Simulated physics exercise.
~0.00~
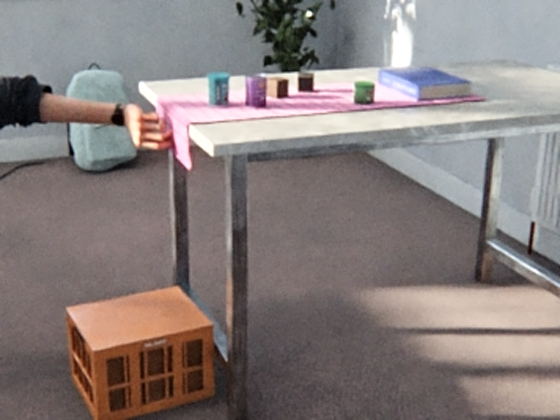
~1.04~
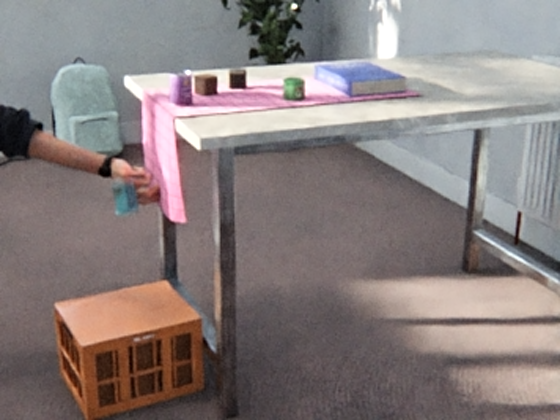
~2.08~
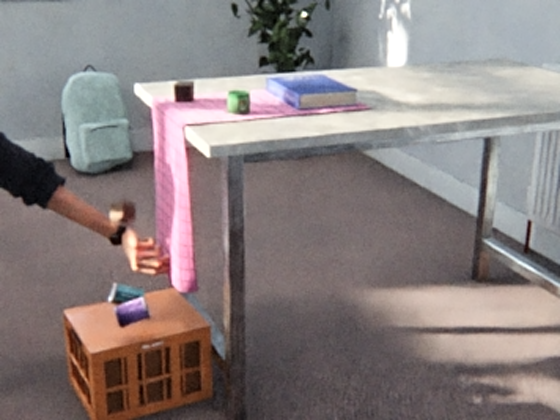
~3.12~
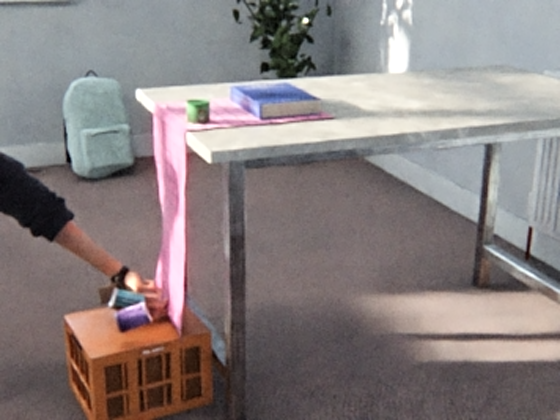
In a plain grey room, a hand drew a pink cloth down off the left end of a pale table, and a turquoise can, a purple can, then two small dark cubes went over, while the green pot and blue book stayed up.
